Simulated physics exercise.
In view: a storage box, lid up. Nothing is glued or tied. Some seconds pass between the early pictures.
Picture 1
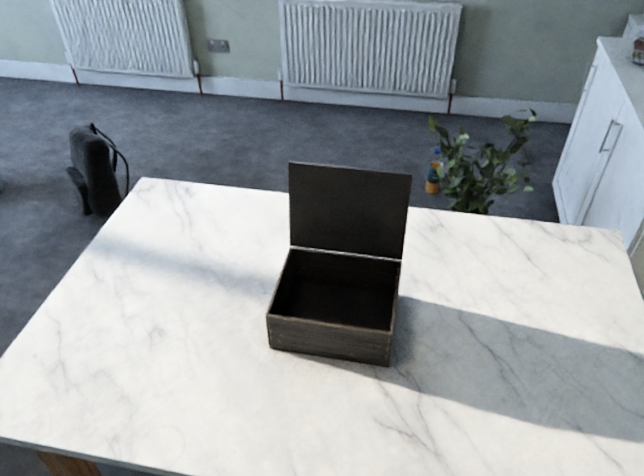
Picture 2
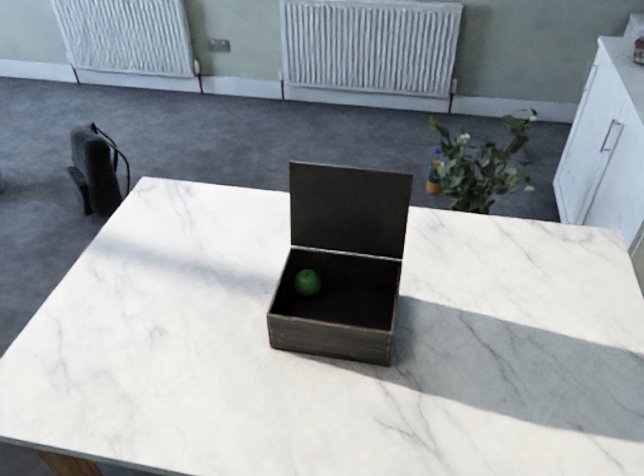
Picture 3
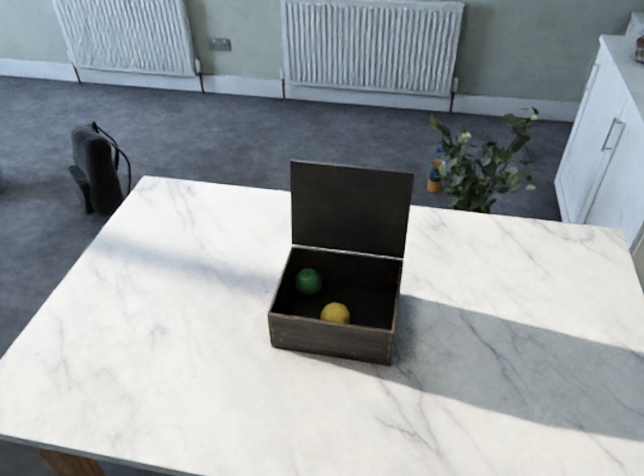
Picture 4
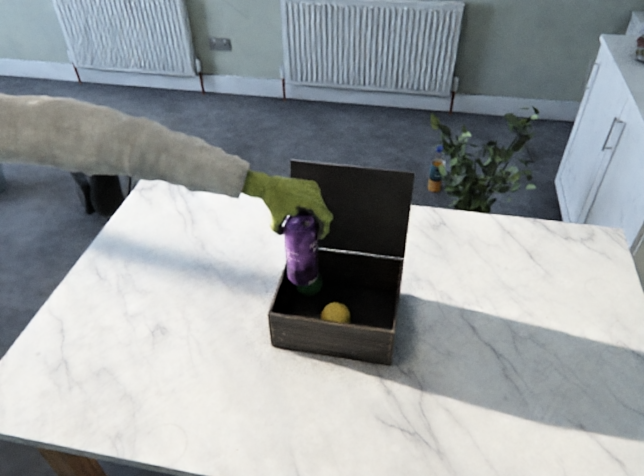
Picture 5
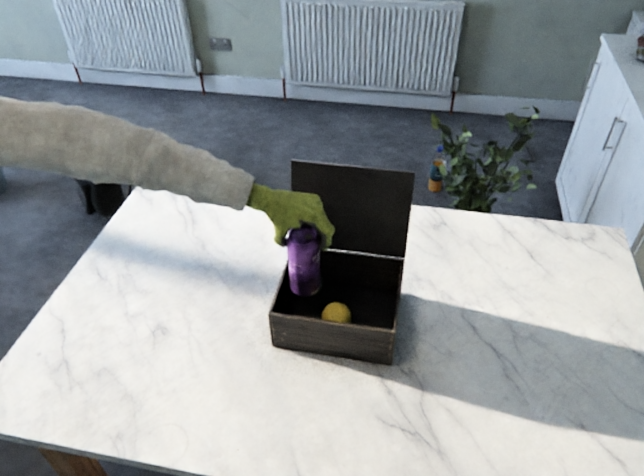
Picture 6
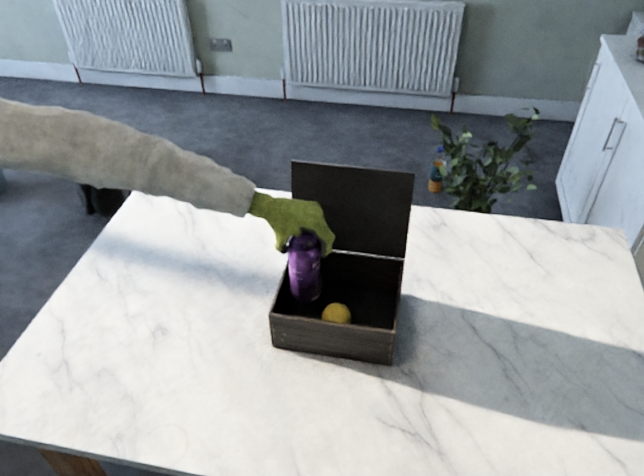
At the start, an open, dark storage box sits empty on a marble-patterned table; then a green ball appears inside it, followed by a yellow one. A green-gloved hand then holds a purple can over the left side of the box and lowers it slightly inside, still gripping its top.
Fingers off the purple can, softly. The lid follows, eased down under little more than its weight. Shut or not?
Here the lid is held up.
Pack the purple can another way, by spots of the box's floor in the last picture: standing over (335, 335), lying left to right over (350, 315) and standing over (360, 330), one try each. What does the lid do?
In the first case it is held up; in the second case it closes; in the third case it is held up.
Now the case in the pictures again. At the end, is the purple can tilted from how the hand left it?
The purple can keeps its pose.
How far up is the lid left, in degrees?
About 35°.
Then, 0.30 s past the last view, purple can displaced about its own width near (306, 292).
Then, 1.30 s past the last view, lid 79° above the rim; purple can displaced about its own width near (306, 292).
Then, 1.60 s past the last view, lid 57° above the rim; purple can displaced about its own width near (306, 292).
Then, 1.80 s past the last view, lid 38° above the rim; purple can displaced about its own width near (306, 292).
Finally, lid 34° above the rim; moved from the start, purple can; the other 2 still in place. Final places as the last picture's camera would see them, purple can near (306, 292).
